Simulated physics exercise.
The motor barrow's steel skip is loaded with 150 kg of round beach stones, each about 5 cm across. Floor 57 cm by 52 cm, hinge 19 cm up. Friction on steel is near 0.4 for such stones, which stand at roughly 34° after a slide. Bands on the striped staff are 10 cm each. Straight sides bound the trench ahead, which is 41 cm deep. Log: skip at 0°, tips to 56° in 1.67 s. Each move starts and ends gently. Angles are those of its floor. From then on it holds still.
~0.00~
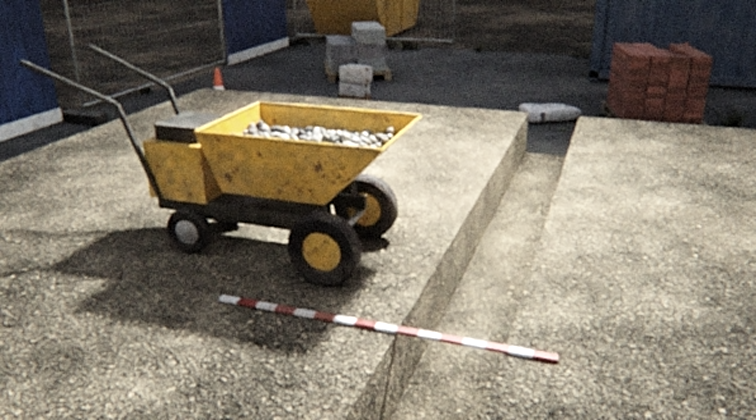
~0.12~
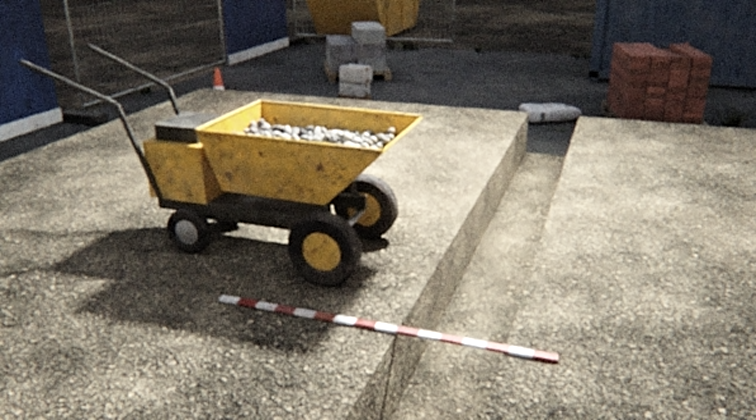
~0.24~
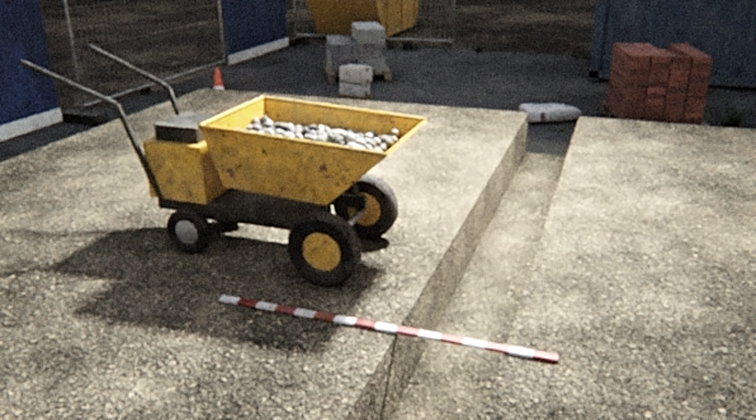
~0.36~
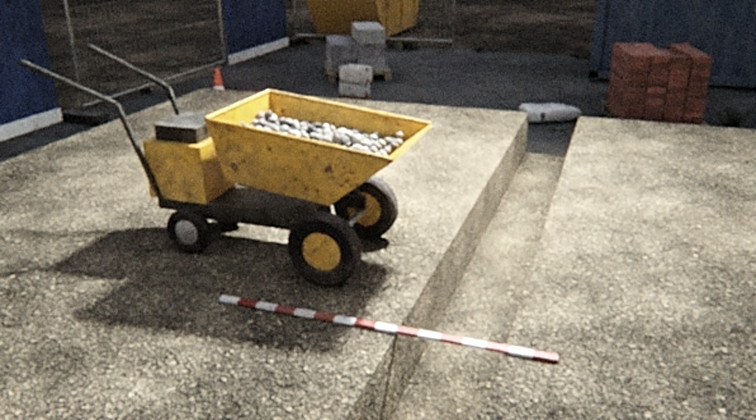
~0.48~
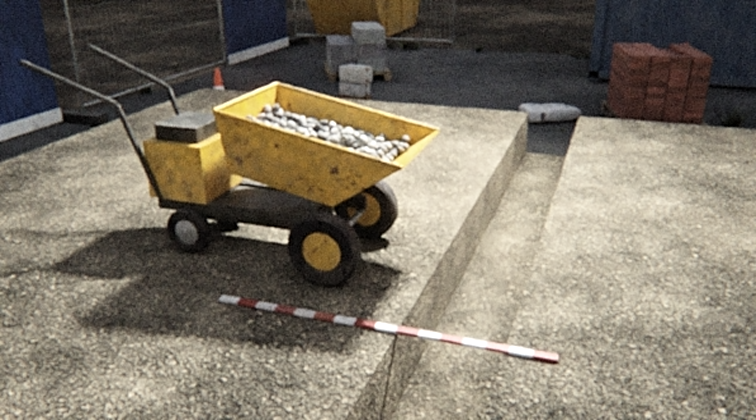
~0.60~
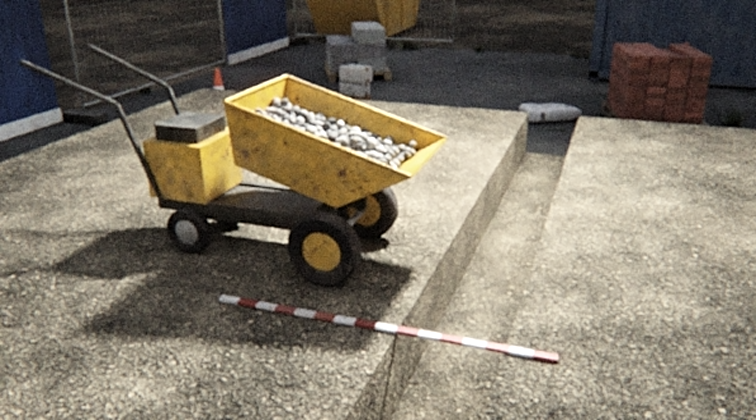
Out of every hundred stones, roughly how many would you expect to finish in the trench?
Close to 90 in every hundred.
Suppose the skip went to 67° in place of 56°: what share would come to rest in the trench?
About 95%.
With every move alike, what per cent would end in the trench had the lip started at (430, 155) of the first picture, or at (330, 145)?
About 45 per cent first, then about 95 per cent.
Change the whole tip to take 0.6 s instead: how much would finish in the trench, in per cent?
With that timing, about 75 per cent.
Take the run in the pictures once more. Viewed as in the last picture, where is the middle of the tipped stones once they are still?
I'd point somewhere around (486, 335).
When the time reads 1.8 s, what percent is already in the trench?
25 per cent or so by then.
After 1.2 s the floor is at 47°; 100 % in the skip; the foremost stones are at (440, 214).
After 1.8 s the floor is at 56°; 76 % in the skip, 24 % in the trench; the foremost stones are at (525, 287).
After 2.1 s the floor is at 56°; 46 % in the skip, 49 % in the trench, 5 % past the trench; the foremost stones are at (601, 303).
After 4.1 s the floor is at 56°; 4 % in the skip, 90 % in the trench, 6 % past the trench; the foremost stones are at (653, 305).
